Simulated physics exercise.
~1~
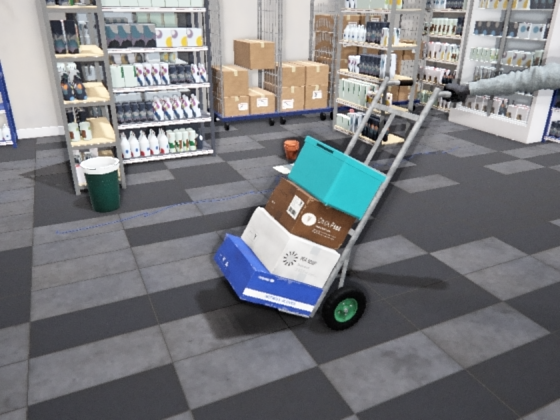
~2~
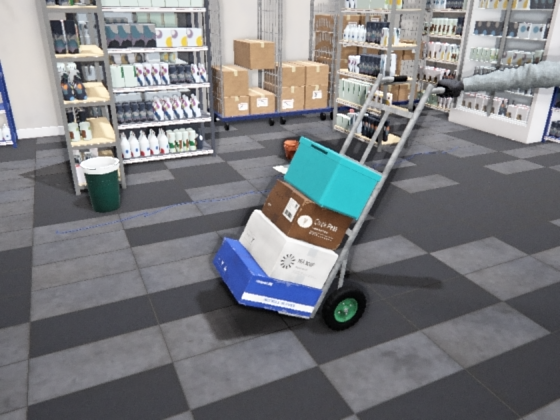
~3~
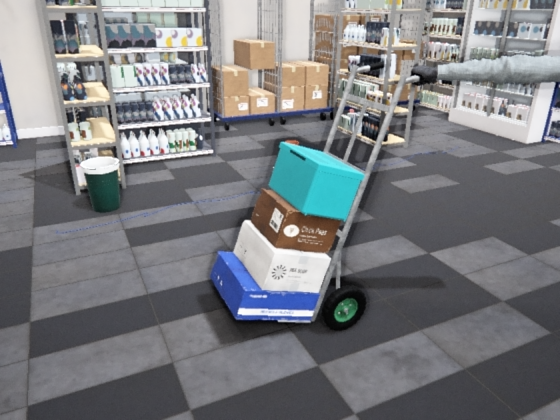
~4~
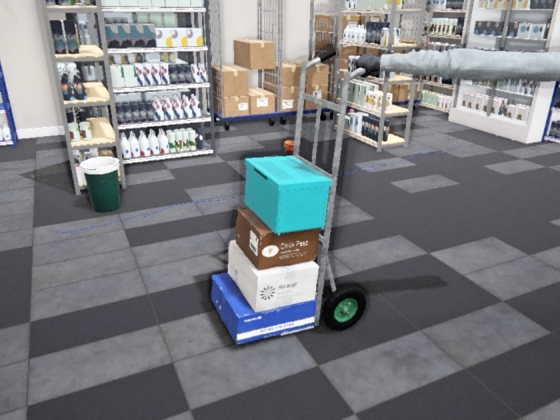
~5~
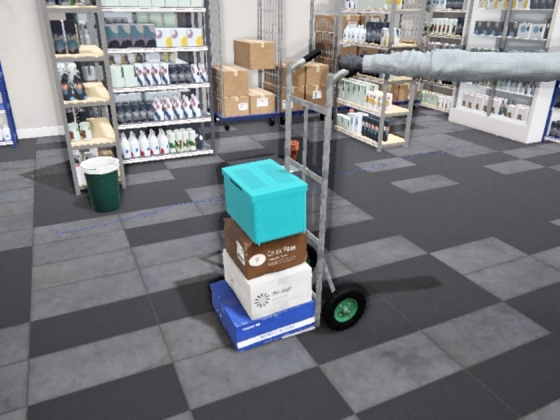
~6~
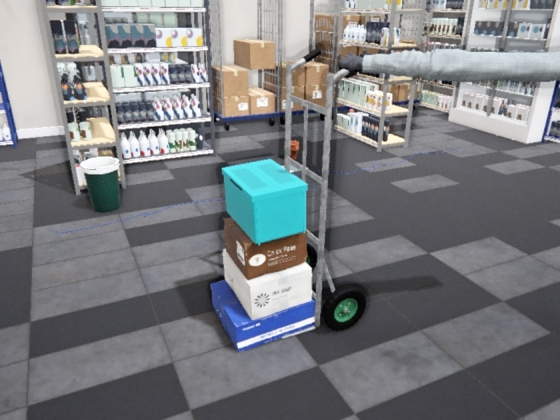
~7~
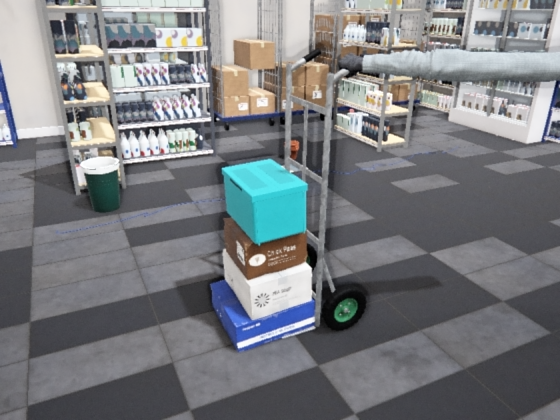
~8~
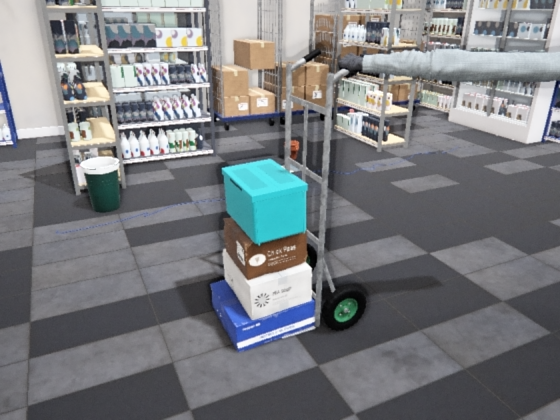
Tilted two-wheeled hand truck carrying four stacked boxes swinging upright under a sleeved arm, boxes shifting slightly left and staying stacked.
